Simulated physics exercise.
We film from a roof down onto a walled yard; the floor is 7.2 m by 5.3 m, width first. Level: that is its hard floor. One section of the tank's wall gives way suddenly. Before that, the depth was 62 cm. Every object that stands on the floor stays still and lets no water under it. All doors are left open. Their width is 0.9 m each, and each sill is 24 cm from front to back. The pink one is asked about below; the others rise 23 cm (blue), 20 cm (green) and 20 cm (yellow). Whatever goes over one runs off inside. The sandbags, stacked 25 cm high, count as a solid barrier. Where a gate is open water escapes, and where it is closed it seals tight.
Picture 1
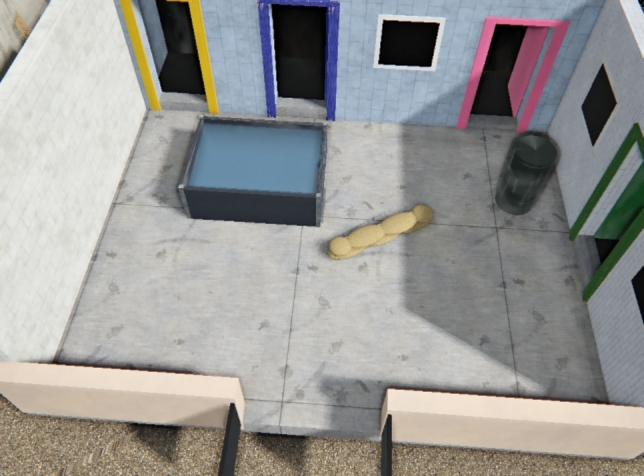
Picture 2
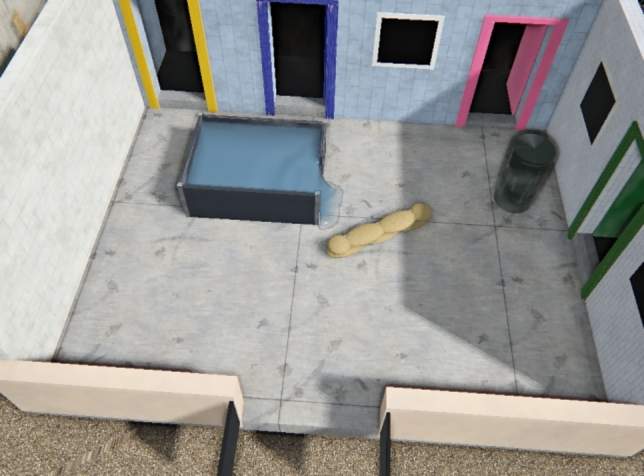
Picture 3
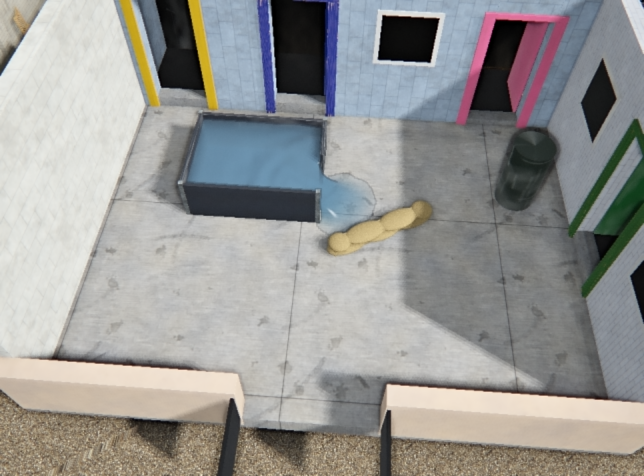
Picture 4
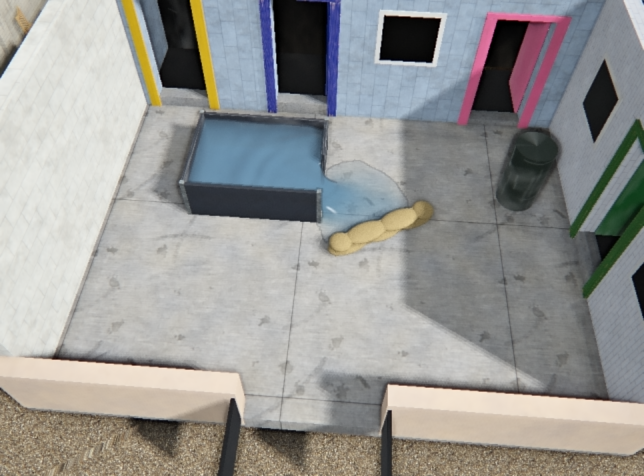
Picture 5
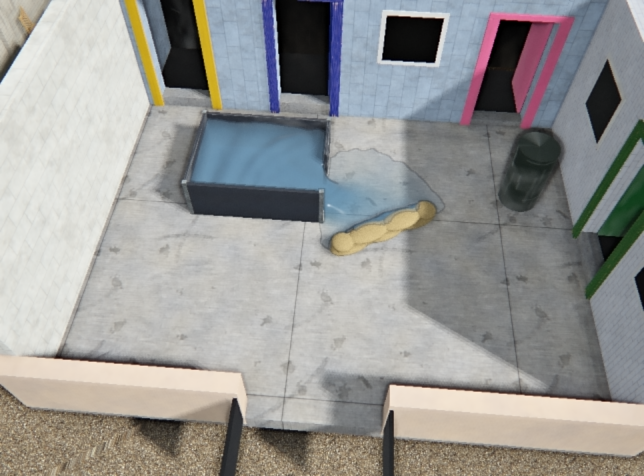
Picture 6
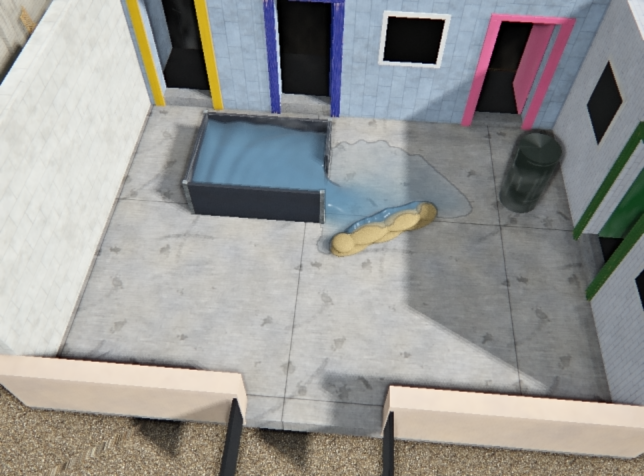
In the video, water in a dark rectangular tank bursts out through its right side onto the grey floor of a walled yard, spreading rightward in a widening puddle around the upper side of a low row of sandbags.
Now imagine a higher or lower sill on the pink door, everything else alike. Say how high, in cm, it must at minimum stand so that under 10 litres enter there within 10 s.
It must stand at least about 20 cm high.
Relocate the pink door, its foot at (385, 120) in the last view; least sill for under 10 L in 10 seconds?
Close to 5.5 cm at the least.
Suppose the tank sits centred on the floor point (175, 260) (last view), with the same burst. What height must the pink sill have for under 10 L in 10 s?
At least roughly 5.5 cm high.
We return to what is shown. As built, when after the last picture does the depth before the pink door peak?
Approximately 2.6 s.
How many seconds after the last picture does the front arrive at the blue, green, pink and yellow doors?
Blue at 3.2 seconds, green at 1.6 seconds, pink at 0.9 seconds, yellow at 6.0 seconds.
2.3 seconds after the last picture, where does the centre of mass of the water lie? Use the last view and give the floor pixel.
My guess is close to (355, 181).
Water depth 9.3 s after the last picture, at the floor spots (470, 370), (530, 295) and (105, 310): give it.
Roughly 6, 3 and 2 cm, in turn.
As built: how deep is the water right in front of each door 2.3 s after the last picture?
Door by door in centimetres - blue 0, green 6, pink 19, yellow 0.
Then, 0.7 s after the last picture water covers 20 % of the floor, deepest (36 cm) near (365, 225); it has not reached the pink door.
Then, 2.3 s after the last picture water covers 30 % of the floor, deepest (30 cm) near (544, 132); 19 cm at the pink door, 36 litres in over its 10 cm sill.
Then, 9.3 s after the last picture water covers 90 % of the floor, deepest (10 cm) near (545, 139); 9 cm at the pink door, 124 litres in over its 10 cm sill.
At the pink door as built, the water peaked near 20 cm, 2.5 s after the last picture.
Run again over the same 10 s with other heights there, 29 litres in over 16 cm, 5 litres over 21.5 cm. The limit of 10 litres is kept from about 20 cm up.
